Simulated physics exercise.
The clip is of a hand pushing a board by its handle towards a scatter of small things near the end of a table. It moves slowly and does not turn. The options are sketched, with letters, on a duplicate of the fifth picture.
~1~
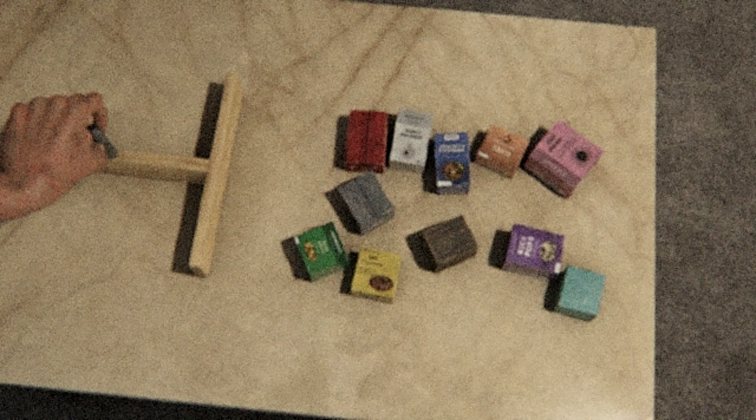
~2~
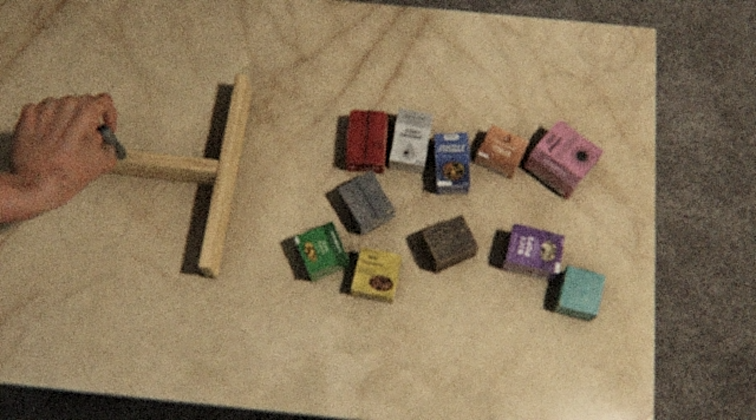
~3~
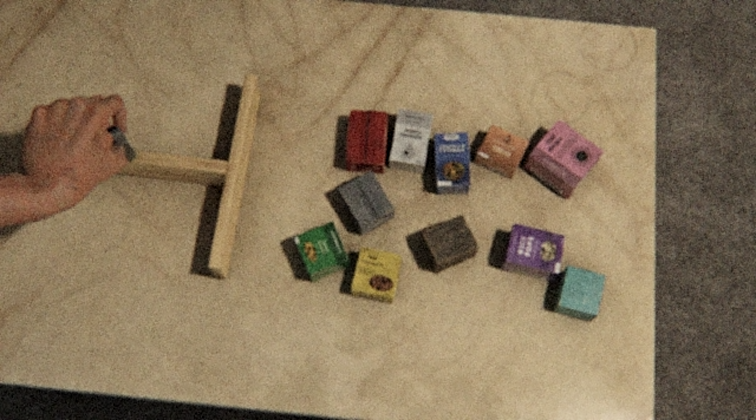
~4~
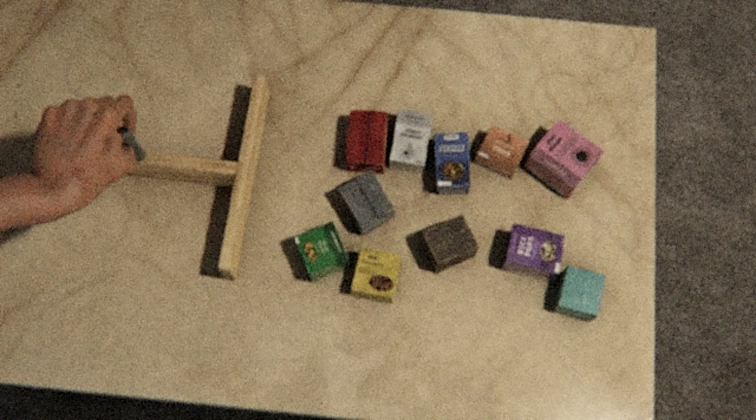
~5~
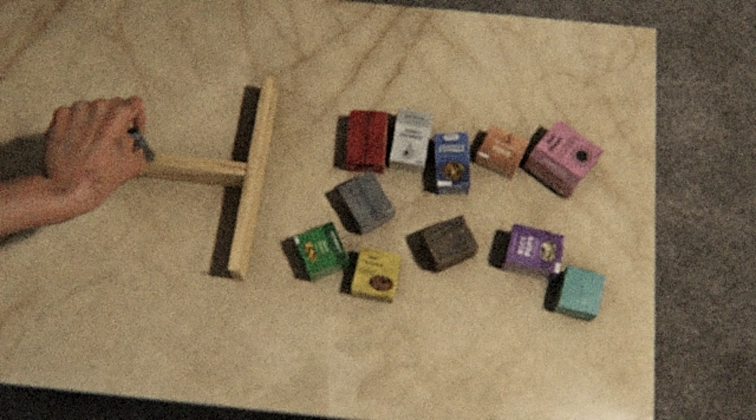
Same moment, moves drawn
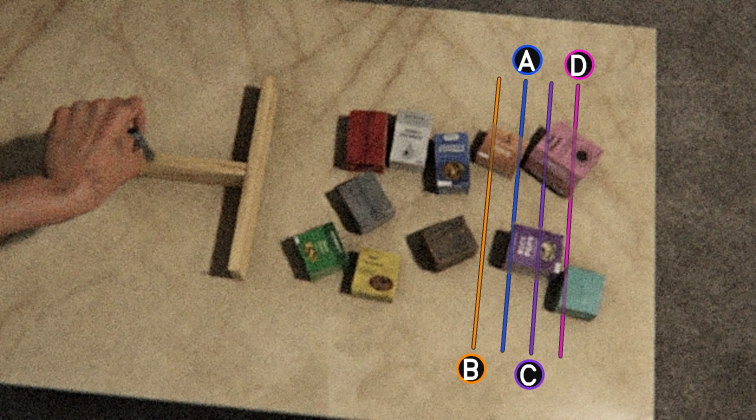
A hand slowly slid a T-shaped wooden board by its handle to the right across a table, drawing nearer to a scatter of small colourful boxes and blocks, which stayed still.
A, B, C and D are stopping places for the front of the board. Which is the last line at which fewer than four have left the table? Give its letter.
The farthest such stop is C.
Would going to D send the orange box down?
By then, yes.
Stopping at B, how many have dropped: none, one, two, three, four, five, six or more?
One.
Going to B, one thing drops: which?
The pink packet goes over.
On the marked copy, A at (515, 209); B at (487, 206); C at (542, 212); D at (570, 214).
Following C. Soon after the start, board (357, 180); yellow packet (415, 291); green packet (373, 270).
Later, board (462, 190); pink packet (657, 158); orange box (604, 157).
In the end, board (543, 197); pink packet over the edge; orange box over the edge; two fallen.
As for the rest, A is within the limit but short; B is within the limit but short; D drops five.
